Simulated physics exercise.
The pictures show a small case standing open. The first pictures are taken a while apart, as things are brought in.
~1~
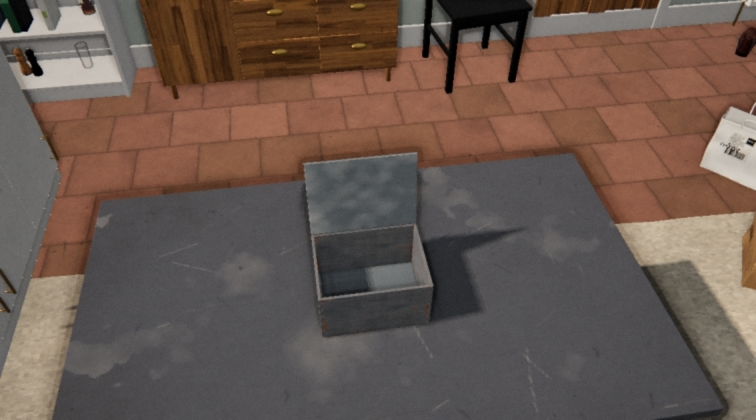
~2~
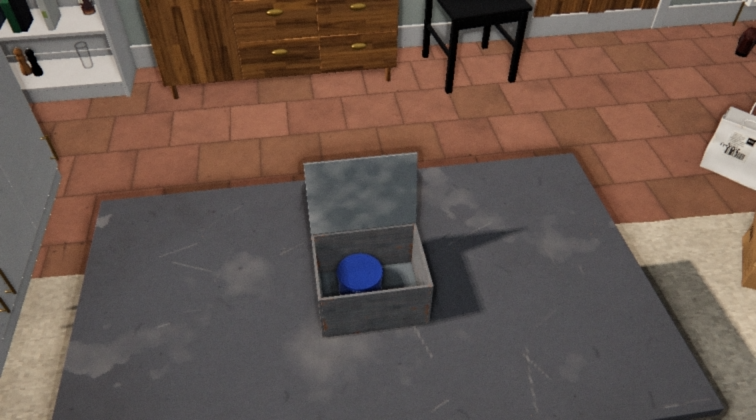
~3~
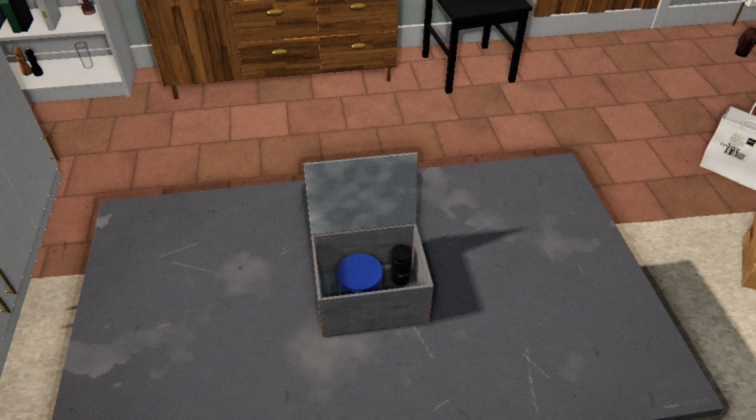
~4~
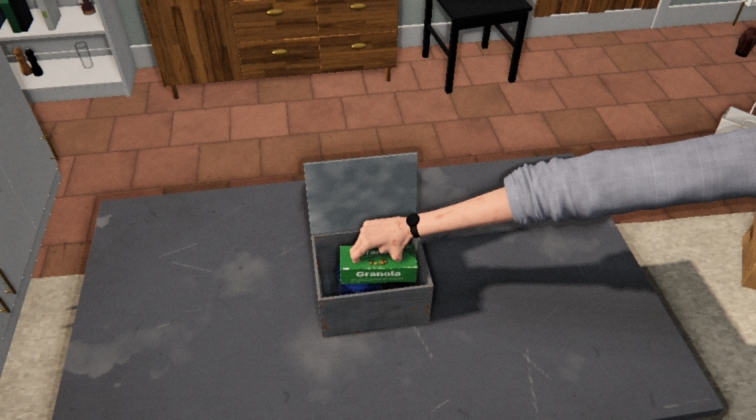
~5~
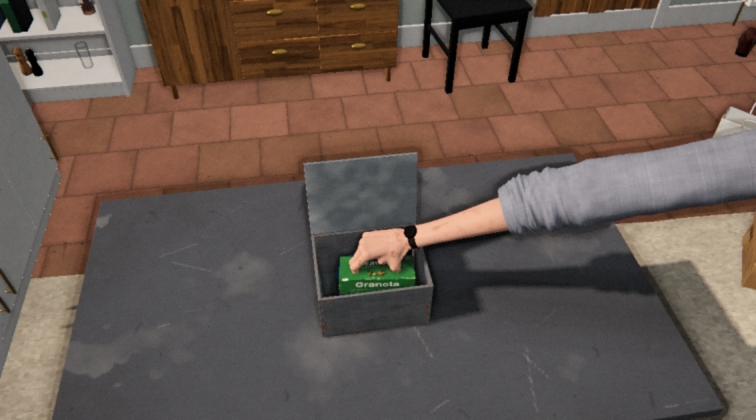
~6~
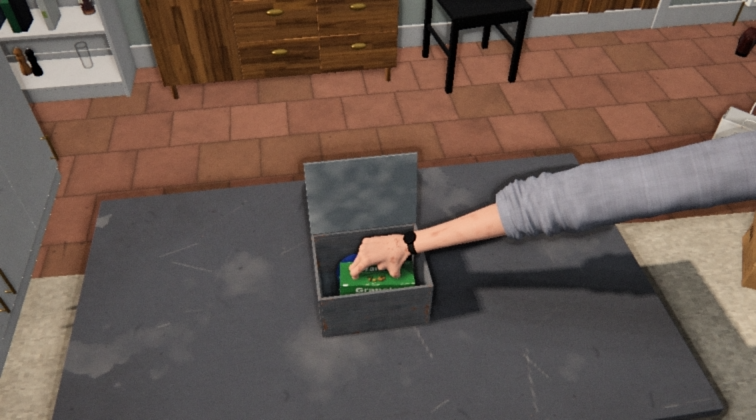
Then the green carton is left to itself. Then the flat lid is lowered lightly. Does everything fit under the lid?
As it turns out, it sits on the rim.
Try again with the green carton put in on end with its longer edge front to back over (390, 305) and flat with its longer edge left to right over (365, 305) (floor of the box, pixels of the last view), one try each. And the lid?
In the first case it is held up; in the second case it shuts flat.
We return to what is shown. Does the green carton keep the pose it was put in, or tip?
It ends up tilted.
Then, 1.20 s on from there, lid starting down; green carton on its side near (375, 307).
Then, 1.90 s on from there, lid 38° above the rim; green carton on its side near (375, 307).
In the end, lid shut; toppled in the box, green carton; the other 2 unmoved. At the end, from the last picture's camera, green carton near (375, 307).
